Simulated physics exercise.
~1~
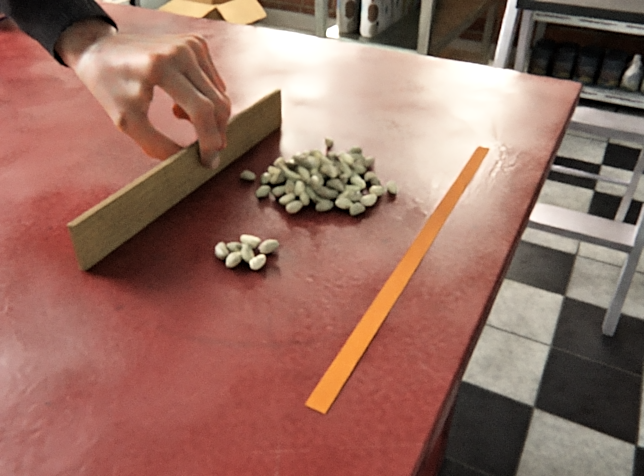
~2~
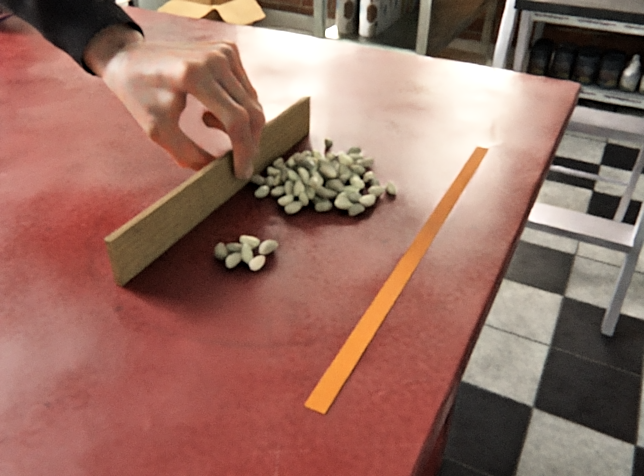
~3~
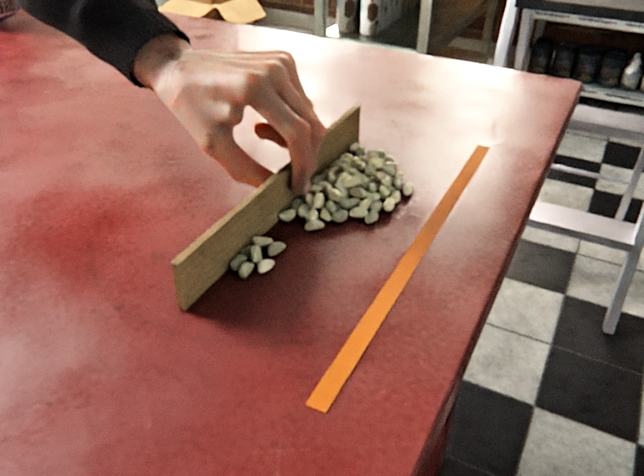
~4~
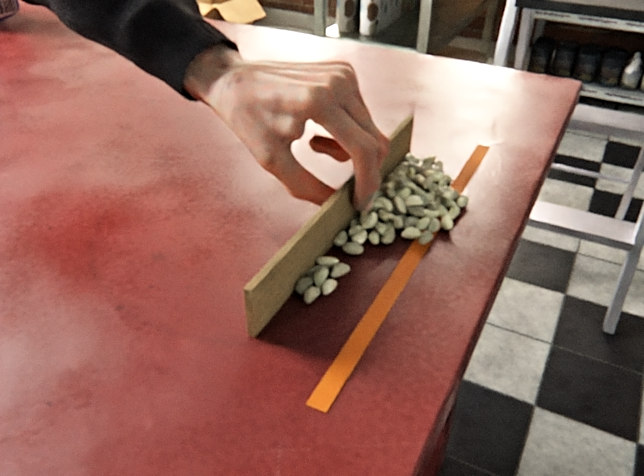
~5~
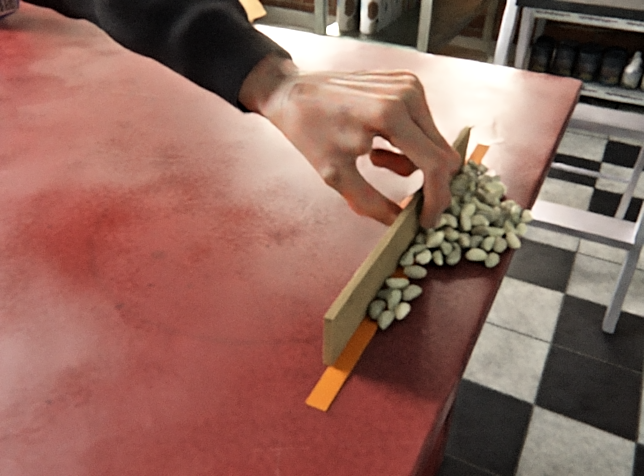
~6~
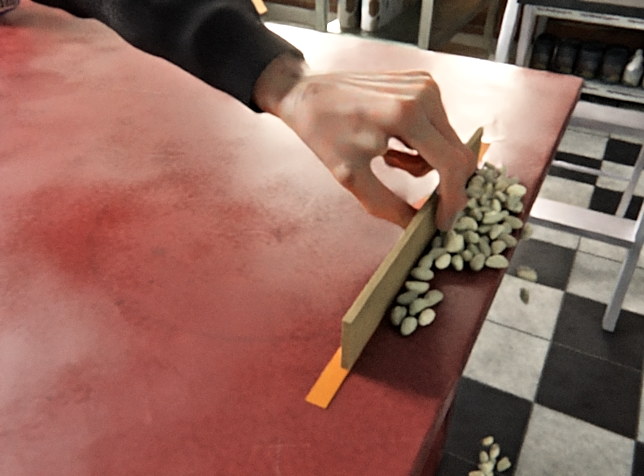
A hand slid an upright strip of card rightward across a red tabletop, pushing two piles of pale pebble-like pieces until it stopped at the orange tape; the small front pile stayed on the table, while some of the larger back pile fell to the checkered floor.
